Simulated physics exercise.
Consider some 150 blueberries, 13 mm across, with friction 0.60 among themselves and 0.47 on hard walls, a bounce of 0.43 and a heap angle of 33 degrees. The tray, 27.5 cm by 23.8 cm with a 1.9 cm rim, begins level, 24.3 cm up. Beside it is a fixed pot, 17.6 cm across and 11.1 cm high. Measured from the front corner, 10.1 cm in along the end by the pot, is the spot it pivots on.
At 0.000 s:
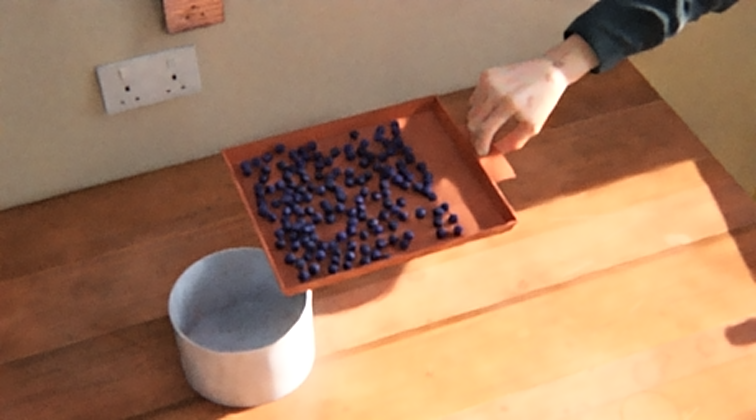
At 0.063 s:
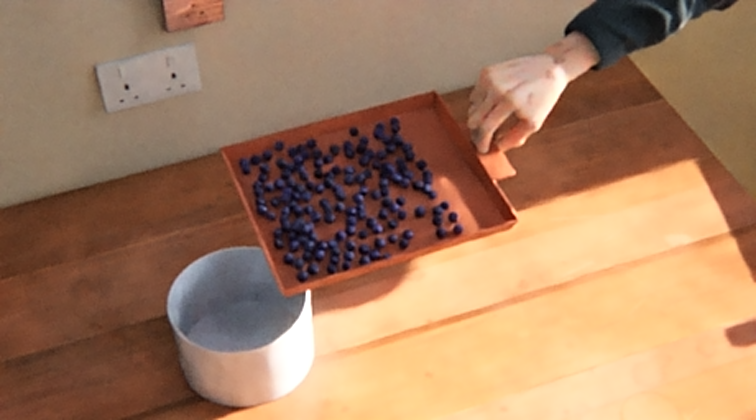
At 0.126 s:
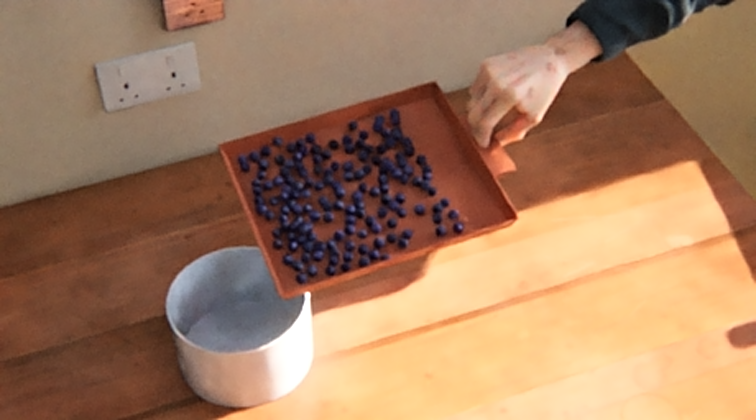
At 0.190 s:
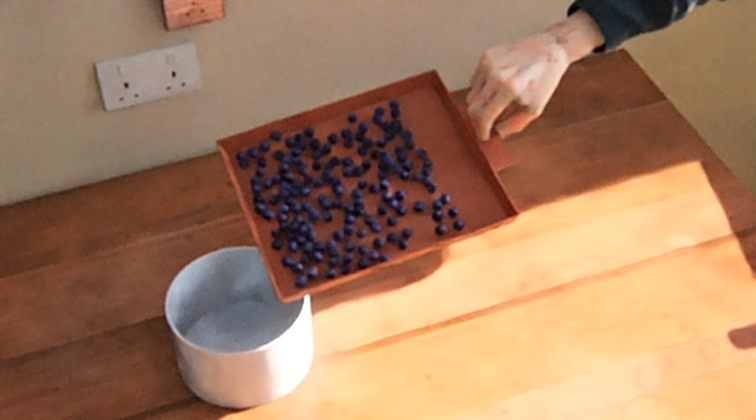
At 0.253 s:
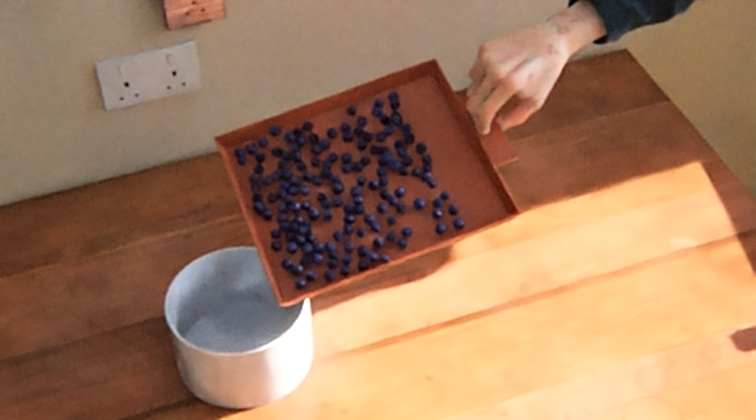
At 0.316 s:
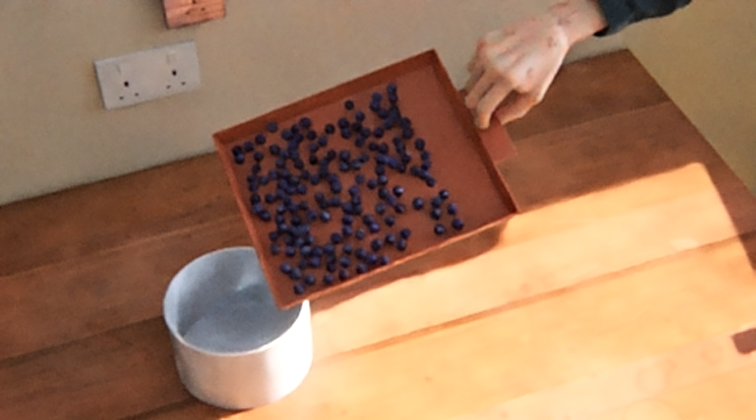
A reddish-brown tray of dark blue berries tilts toward its left front corner in a person's hand.
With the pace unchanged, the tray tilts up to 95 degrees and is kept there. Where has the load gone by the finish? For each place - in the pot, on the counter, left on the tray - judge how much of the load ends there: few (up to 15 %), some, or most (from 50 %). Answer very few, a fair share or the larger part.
Pot: Very few; counter: The larger part; tray: Very few.
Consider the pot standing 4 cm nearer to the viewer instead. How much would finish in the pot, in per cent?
Then roughly 35 percent would land in it.
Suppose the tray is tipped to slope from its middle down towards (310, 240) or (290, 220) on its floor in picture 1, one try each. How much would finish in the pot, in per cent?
Near 25 and 55 percent, in that order.
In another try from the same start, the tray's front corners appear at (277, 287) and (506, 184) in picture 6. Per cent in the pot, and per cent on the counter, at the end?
Final per cent - pot 65, counter 35.
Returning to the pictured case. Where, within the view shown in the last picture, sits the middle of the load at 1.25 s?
Estimated centre of load: Around (310, 234).
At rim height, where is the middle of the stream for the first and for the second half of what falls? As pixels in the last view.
Near (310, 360) at first, near (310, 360) afterwards.
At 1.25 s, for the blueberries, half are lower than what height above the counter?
Around 28 cm up.
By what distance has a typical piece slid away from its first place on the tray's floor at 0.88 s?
Around 5 centimetres.
Then, at 0.88 s, tilt 54 degrees; the tray holds 100 %, the pot 0 %.
After 1.25 s, tilt 78 degrees; the tray holds 100 %, the pot 0 %.
Then, at 1.71 s, tilt 95 degrees; the tray holds 5 %, the pot 5 %.
By 2.5 s all is still; pot 5 %, counter 95 %, tray 0 %.
